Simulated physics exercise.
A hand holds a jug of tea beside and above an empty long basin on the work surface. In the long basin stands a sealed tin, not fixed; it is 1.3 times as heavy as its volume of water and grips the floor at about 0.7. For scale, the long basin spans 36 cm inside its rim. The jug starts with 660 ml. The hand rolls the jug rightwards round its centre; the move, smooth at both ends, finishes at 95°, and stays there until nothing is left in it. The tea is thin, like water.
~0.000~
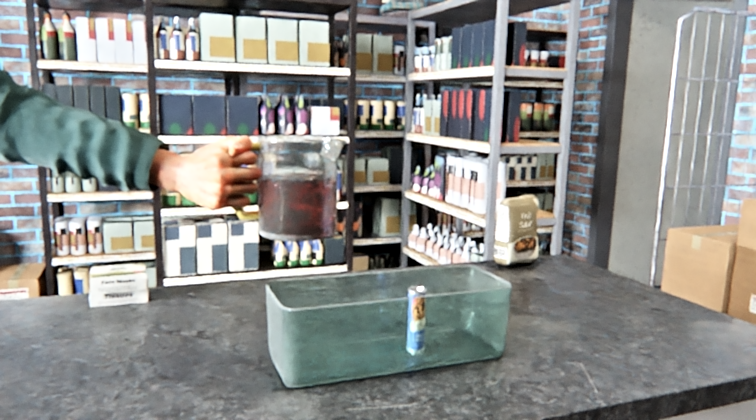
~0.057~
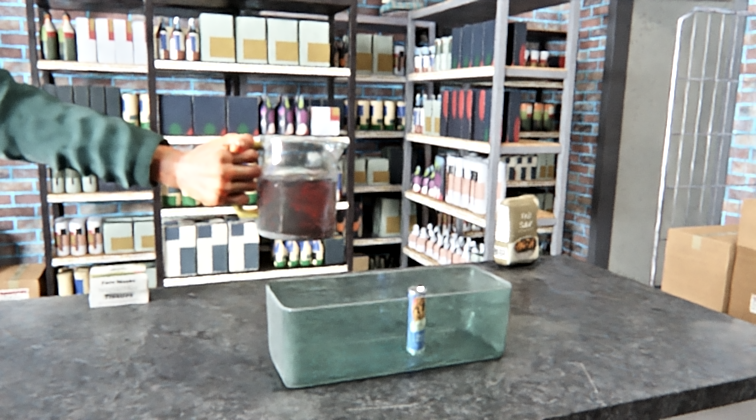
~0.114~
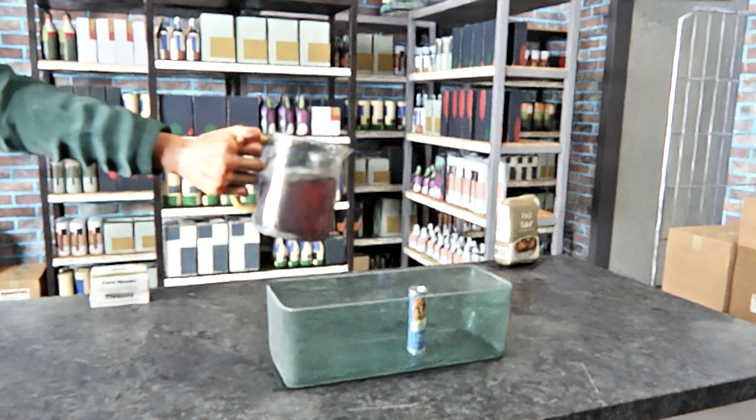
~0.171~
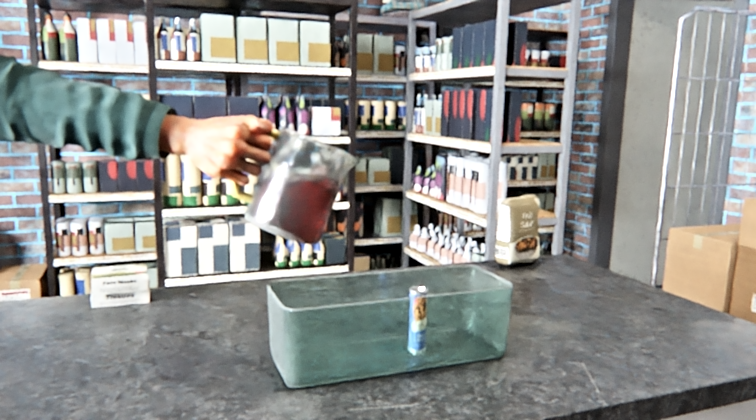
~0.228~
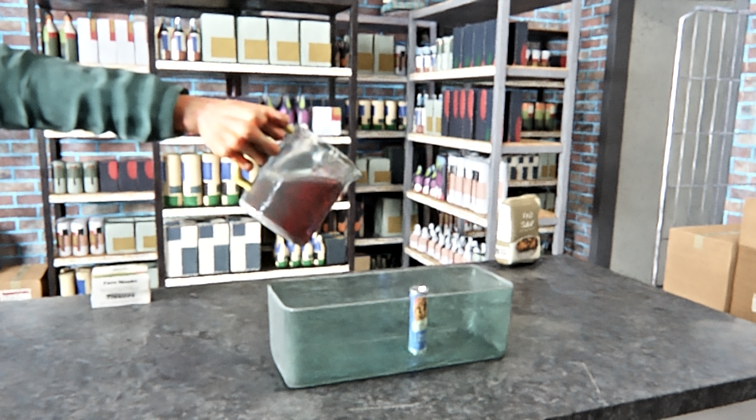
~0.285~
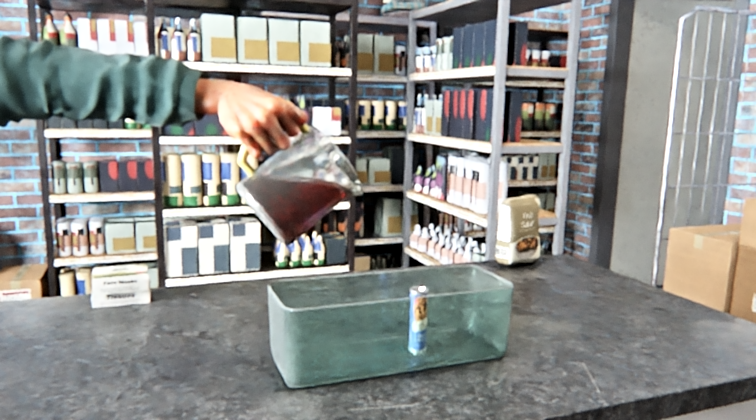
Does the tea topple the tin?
The tin topples.
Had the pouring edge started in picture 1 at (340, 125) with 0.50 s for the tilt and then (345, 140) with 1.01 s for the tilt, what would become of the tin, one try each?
First it topples; then it remains upright.
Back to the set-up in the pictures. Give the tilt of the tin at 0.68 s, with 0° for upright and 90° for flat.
It is at some 0°.
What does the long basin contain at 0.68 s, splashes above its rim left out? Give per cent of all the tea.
Near 44 in a hundred.
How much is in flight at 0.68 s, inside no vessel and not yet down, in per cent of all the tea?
About 22 per cent.
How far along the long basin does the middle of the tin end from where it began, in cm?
Some 8.0 cm.
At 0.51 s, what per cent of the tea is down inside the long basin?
Some 6 per cent.
Then, 0.51 s in, the tilt is 94° and 70 per cent is still to pour; the tin stands where it began.
Then, 0.68 s in, the tilt is 95° and 33 per cent is still to pour; the tin stands where it began.
Then, 0.85 s in, the tilt is 95° and 16 per cent is still to pour; the tin leans 20°.
Then, 1.04 s in, the tilt is 95° and 8 per cent is still to pour; the tin lies on its side.
Finally, the tin lies on its side.
